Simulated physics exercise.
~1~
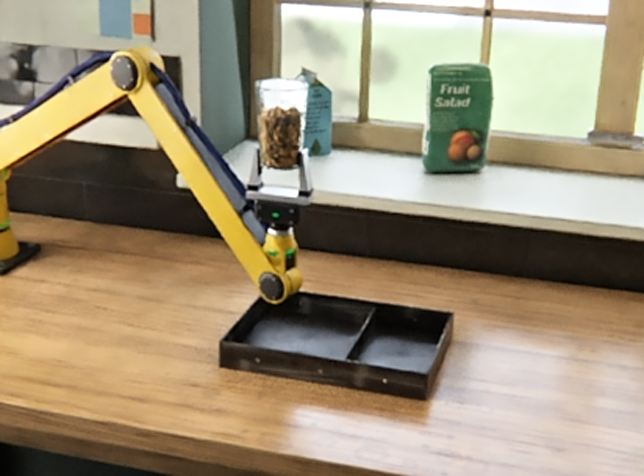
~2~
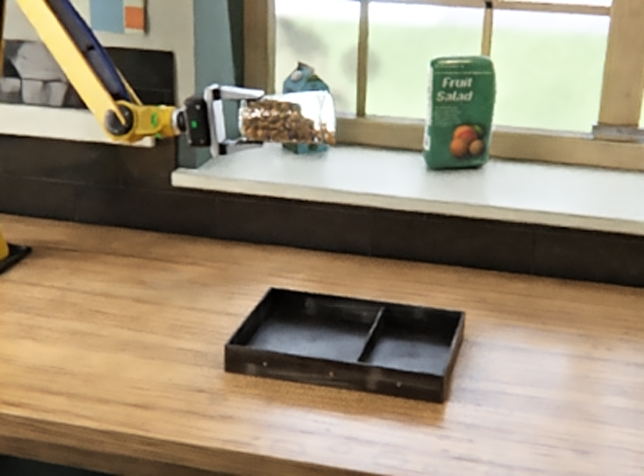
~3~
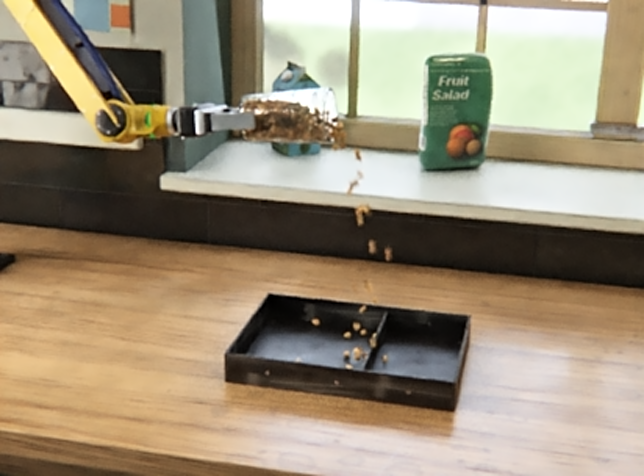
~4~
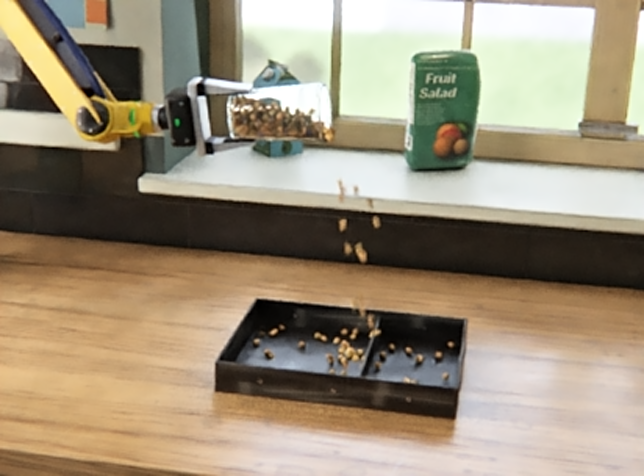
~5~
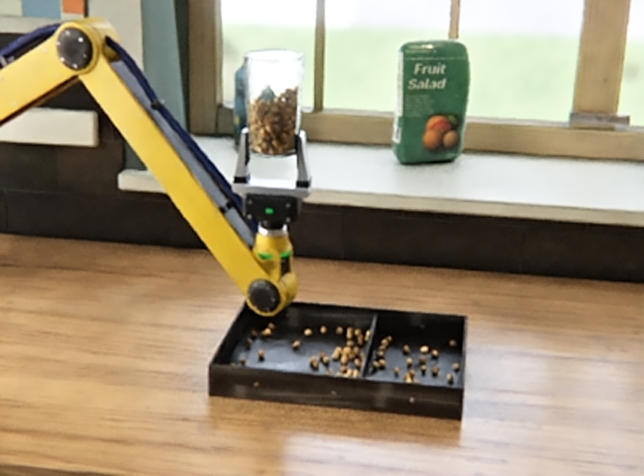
On a wooden counter by a window, a yellow robot arm tipped a clear cup of dried chickpeas onto its side, sprinkling some into a divided black tray, then turned it upright again with most still inside and the rest scattered across both sections.
